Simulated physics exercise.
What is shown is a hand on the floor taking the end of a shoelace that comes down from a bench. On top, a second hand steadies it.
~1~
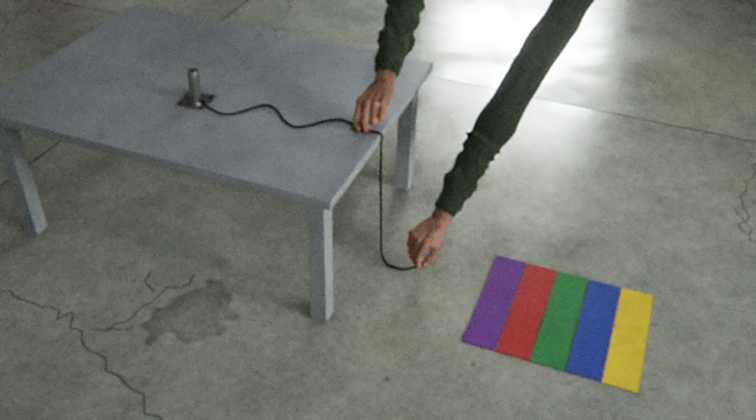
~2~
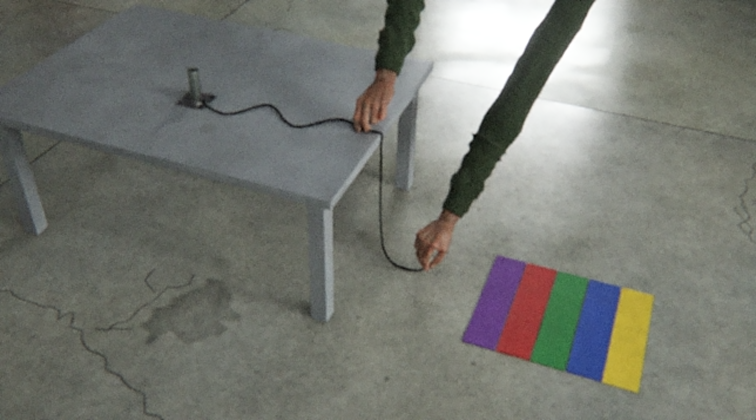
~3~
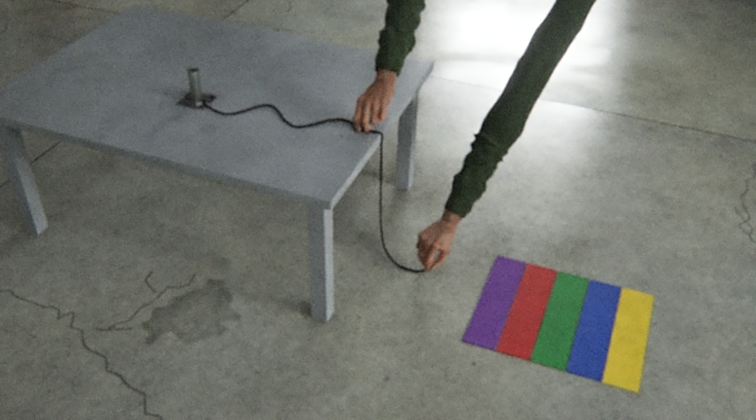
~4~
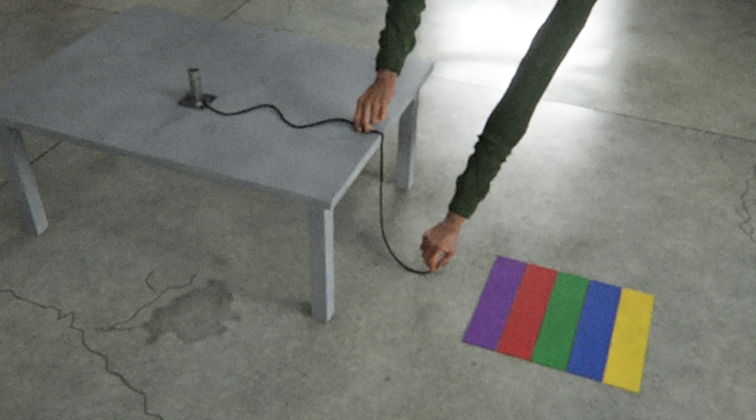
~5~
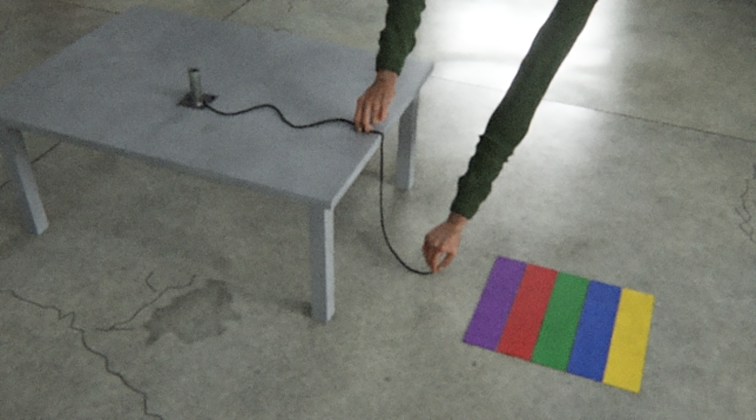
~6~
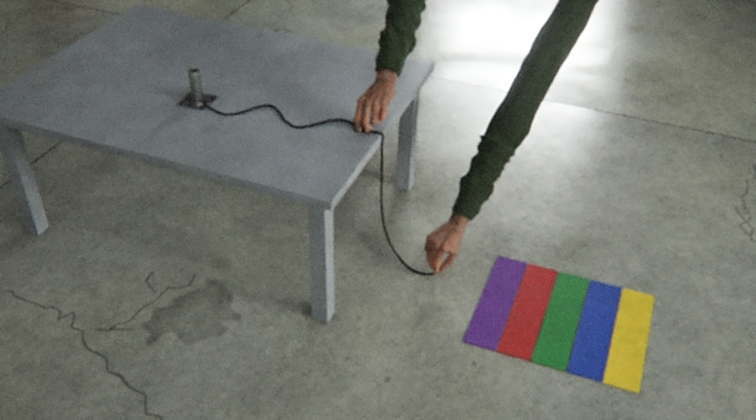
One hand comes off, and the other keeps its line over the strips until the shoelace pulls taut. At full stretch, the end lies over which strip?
Over the green strip.
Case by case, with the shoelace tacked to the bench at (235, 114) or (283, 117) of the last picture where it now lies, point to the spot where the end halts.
In that order: (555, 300) and (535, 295).
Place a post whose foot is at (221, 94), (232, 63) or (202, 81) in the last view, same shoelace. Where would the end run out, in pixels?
The places come out near (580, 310), (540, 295) and (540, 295).
Early on, end near (503, 287); over purple.
Midway, end near (540, 297); over red.
At the end of the slack, end near (563, 303); over green. It halts on the green strip.
